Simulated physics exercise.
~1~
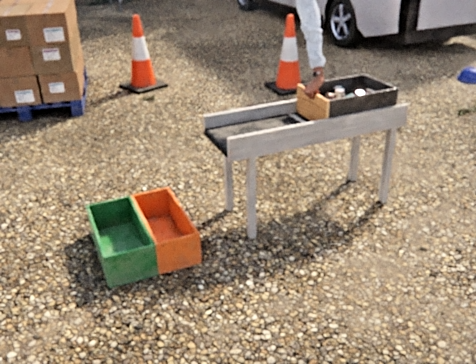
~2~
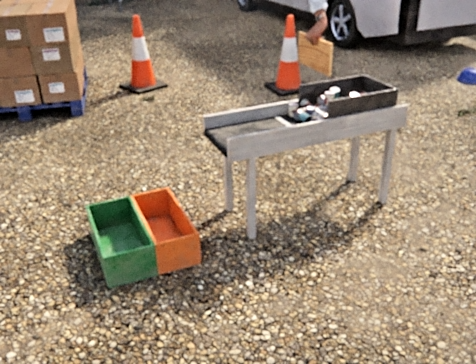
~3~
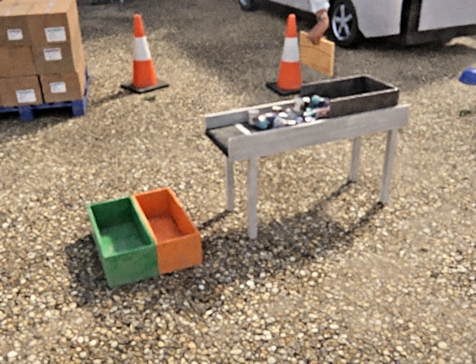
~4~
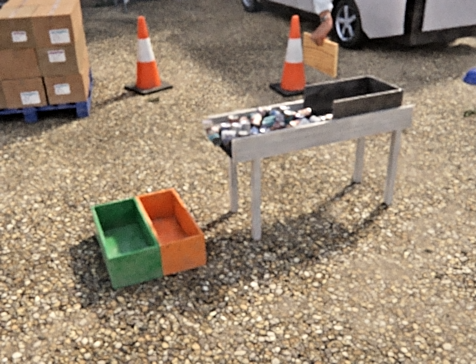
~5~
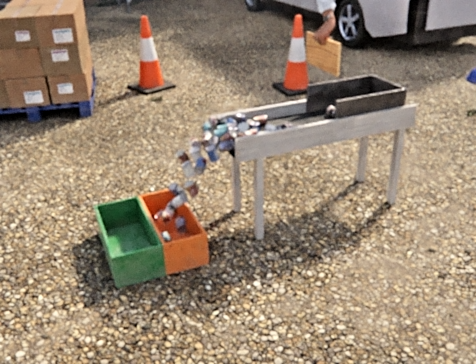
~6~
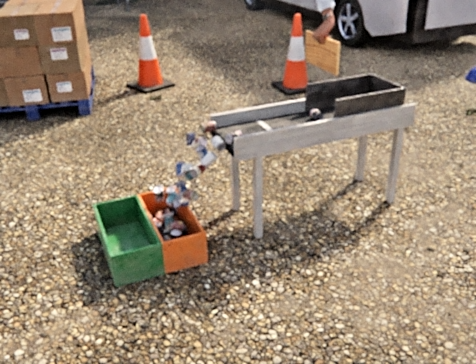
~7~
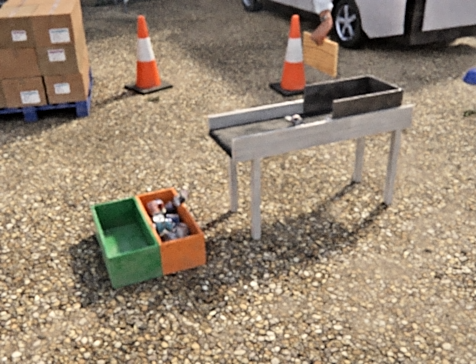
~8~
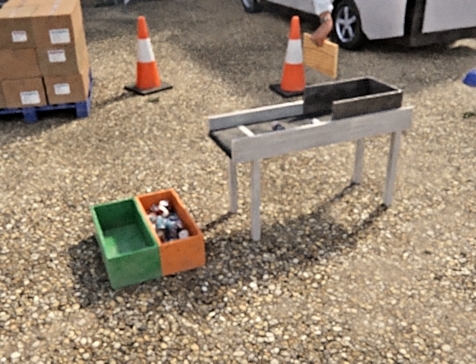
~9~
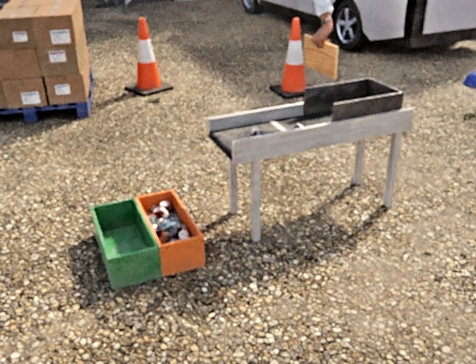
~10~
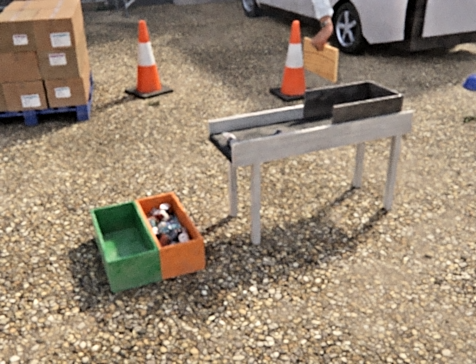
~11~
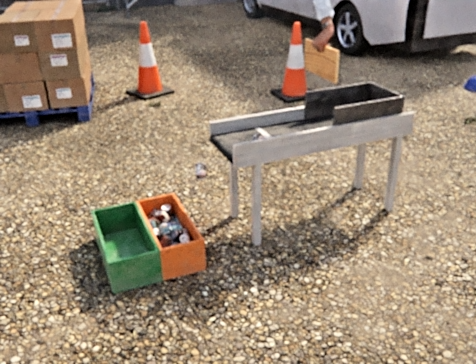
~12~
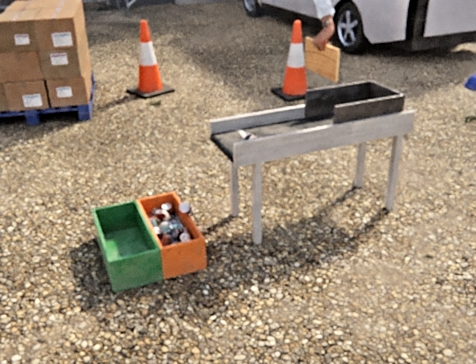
The footage shows a hand lifting a wooden gate from a black pen on a raised conveyor, and small tins travel left along the belt, tumbling off its end into an orange tote beside an empty green bin. Most settle in the tote, while one remains on the belt.
